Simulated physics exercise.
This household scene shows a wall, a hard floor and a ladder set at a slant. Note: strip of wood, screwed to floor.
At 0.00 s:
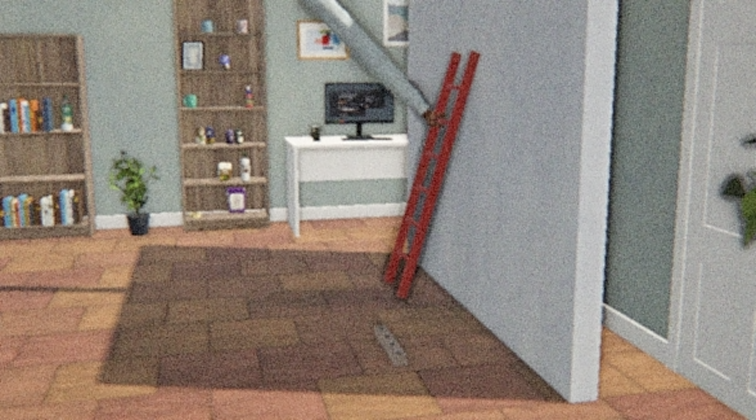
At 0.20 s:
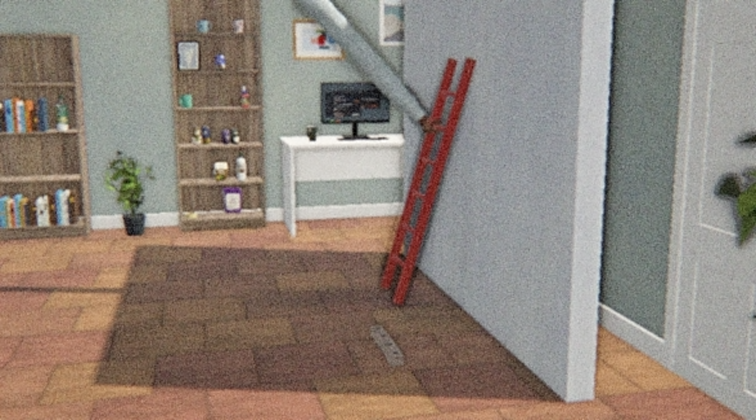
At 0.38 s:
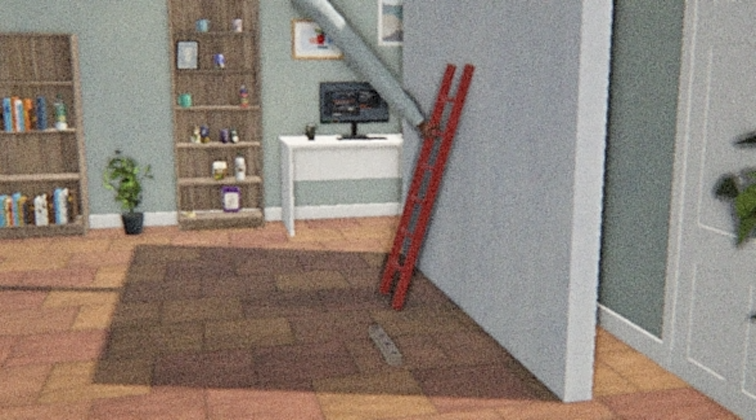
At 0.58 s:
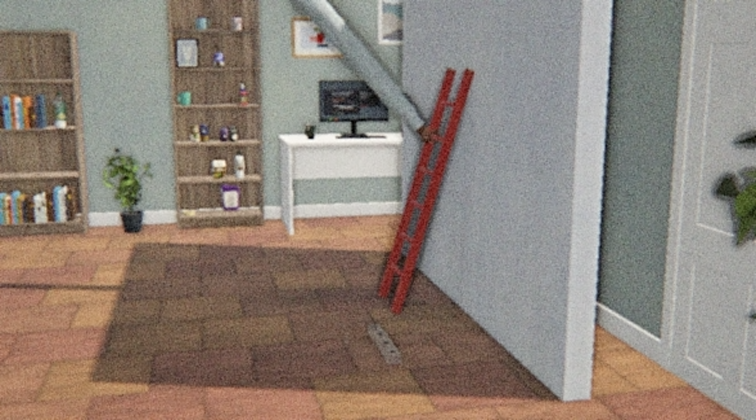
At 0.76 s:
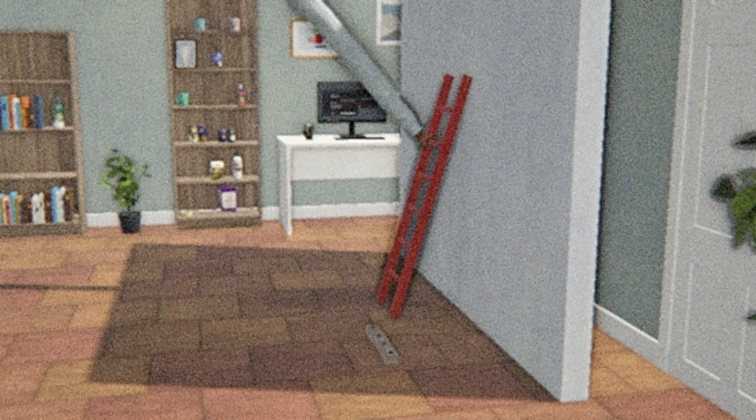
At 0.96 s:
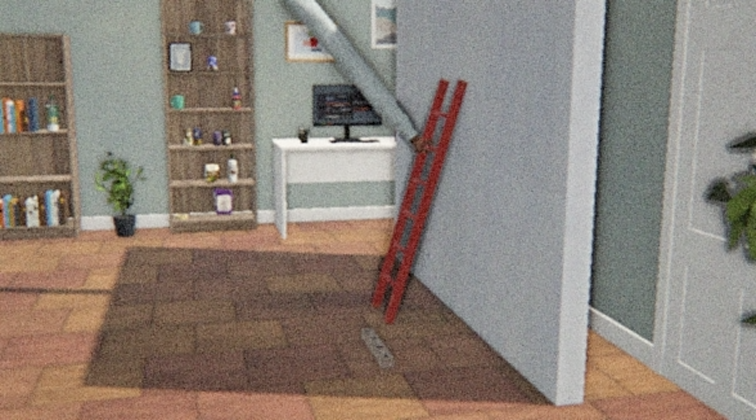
We see a red ladder leaning at a slant against a grey wall, held near its upper part by a pale mechanical arm that gradually lowers it toward a small strip fixed to the tiled floor.
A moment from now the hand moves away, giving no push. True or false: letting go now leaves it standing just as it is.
True.
Around 1.38 s, red ladder at rest near (417, 200).
Finally (2.7 s), the red ladder stays up, near (417, 200).
